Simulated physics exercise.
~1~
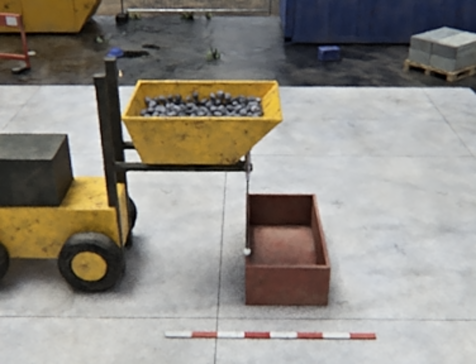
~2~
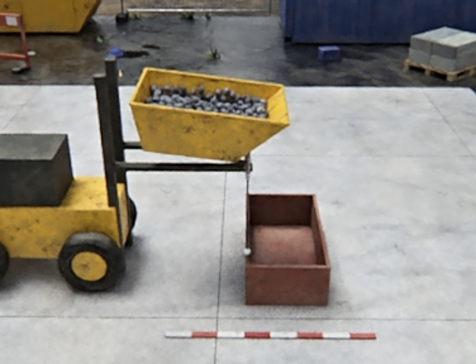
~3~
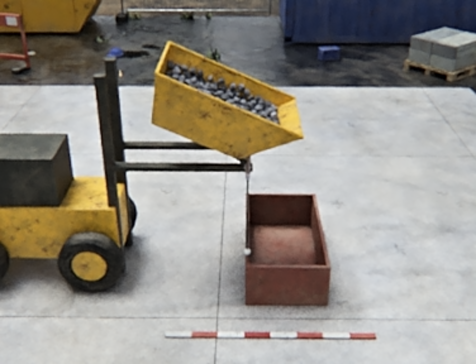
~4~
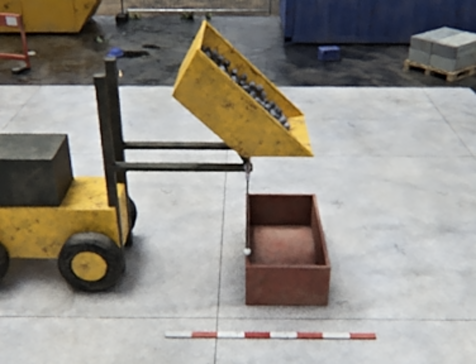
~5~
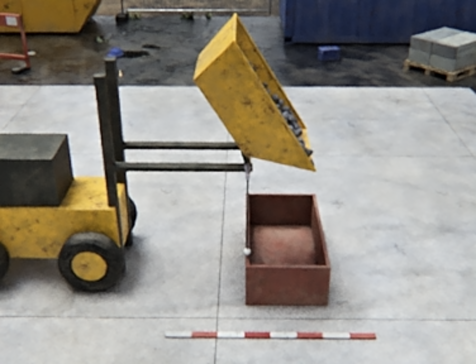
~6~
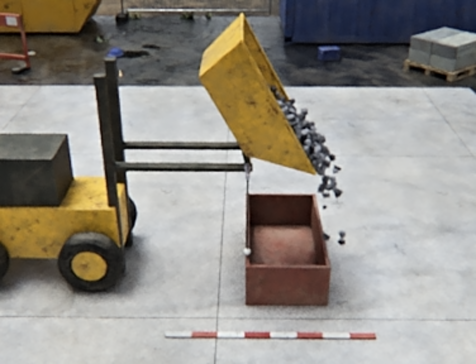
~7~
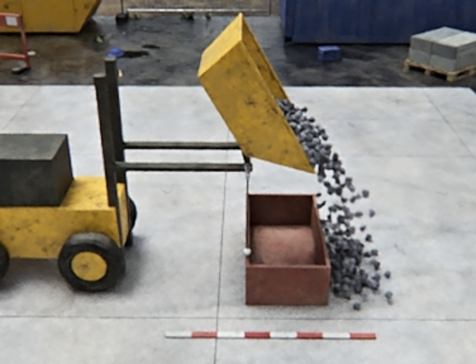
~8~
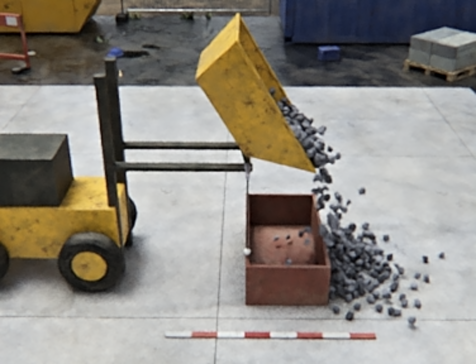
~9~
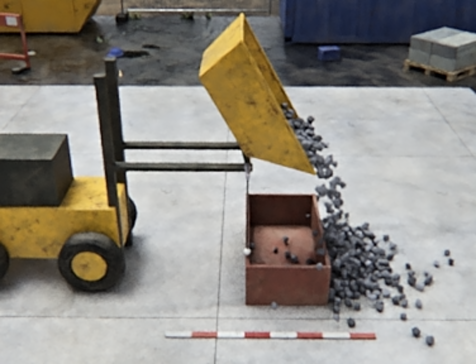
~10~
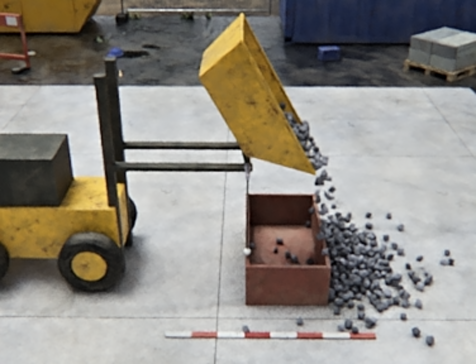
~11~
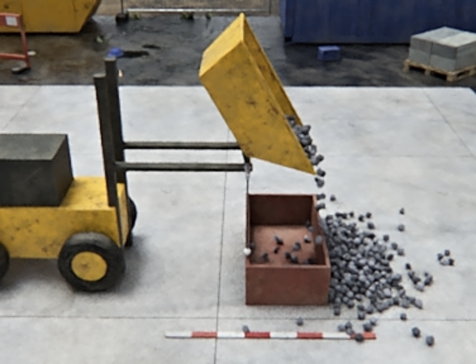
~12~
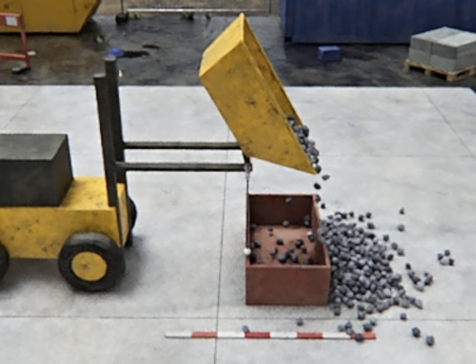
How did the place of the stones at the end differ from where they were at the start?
At the start the stones all sat in the raised yellow skip. By the end many of them lay lower down and further right, heaped and scattered on the floor beside the reddish bin, with a few inside it and some still in the skip.
